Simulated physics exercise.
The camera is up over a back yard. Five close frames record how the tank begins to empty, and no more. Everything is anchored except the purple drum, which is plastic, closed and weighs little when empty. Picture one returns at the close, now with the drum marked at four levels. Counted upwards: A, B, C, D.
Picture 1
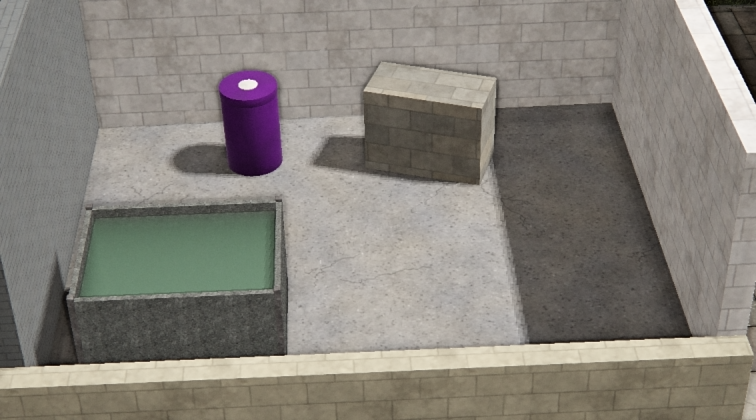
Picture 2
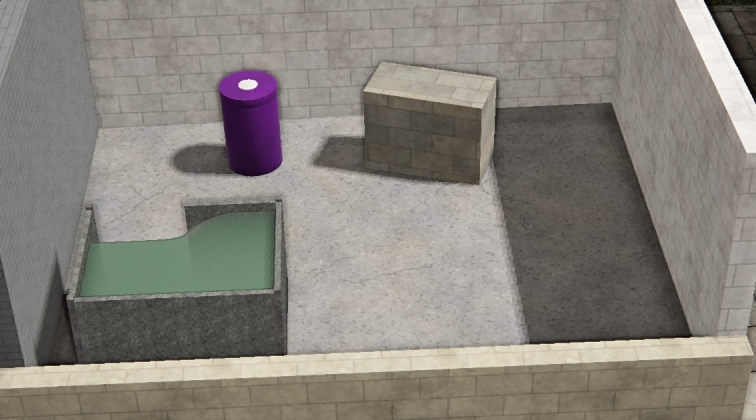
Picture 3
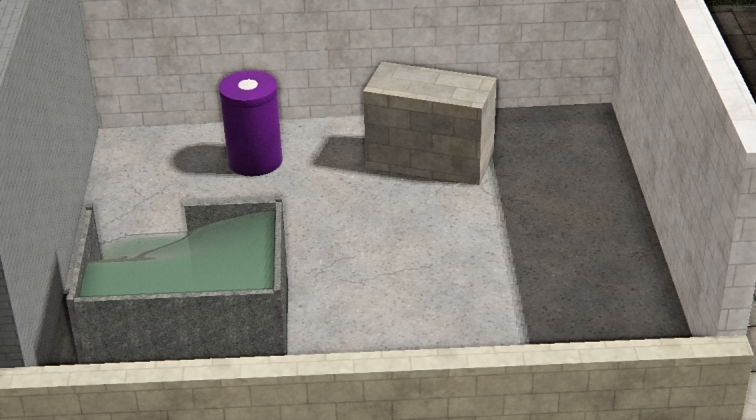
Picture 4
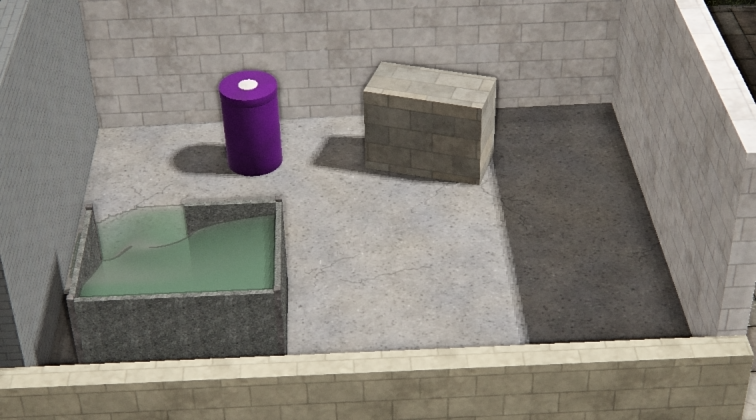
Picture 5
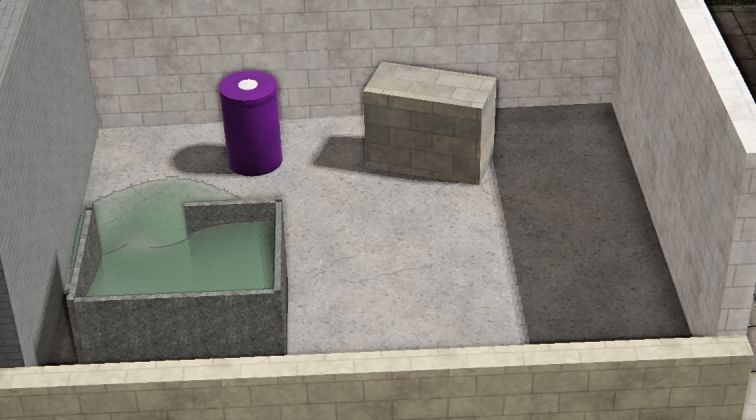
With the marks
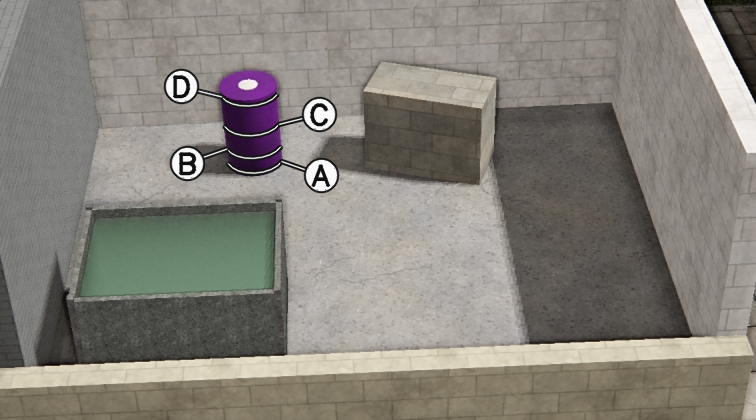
At first a stone tank brimming with green water stands at the left of a walled yard, near a purple drum and a stone block. Then a gap shows in its back wall, the level inside sinks, and water pours out behind, spreading across the pale ground in a widening rounded sheet.
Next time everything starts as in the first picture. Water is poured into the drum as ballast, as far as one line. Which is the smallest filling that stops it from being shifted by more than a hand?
Choose C.
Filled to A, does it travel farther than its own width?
Yes, it does.
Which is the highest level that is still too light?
Level B.
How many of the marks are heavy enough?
Two of the four.
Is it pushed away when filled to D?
No, not at all.
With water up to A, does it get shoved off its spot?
Yes, it does.
On the marked copy, A at (254, 173); B at (253, 158); C at (251, 135); D at (248, 105); from the bottom up A, B, C, D.
With A, it is pushed about twice its own width away.
With B, it is pushed about twice its own width away.
With C, it does not move.
With D, it does not move.
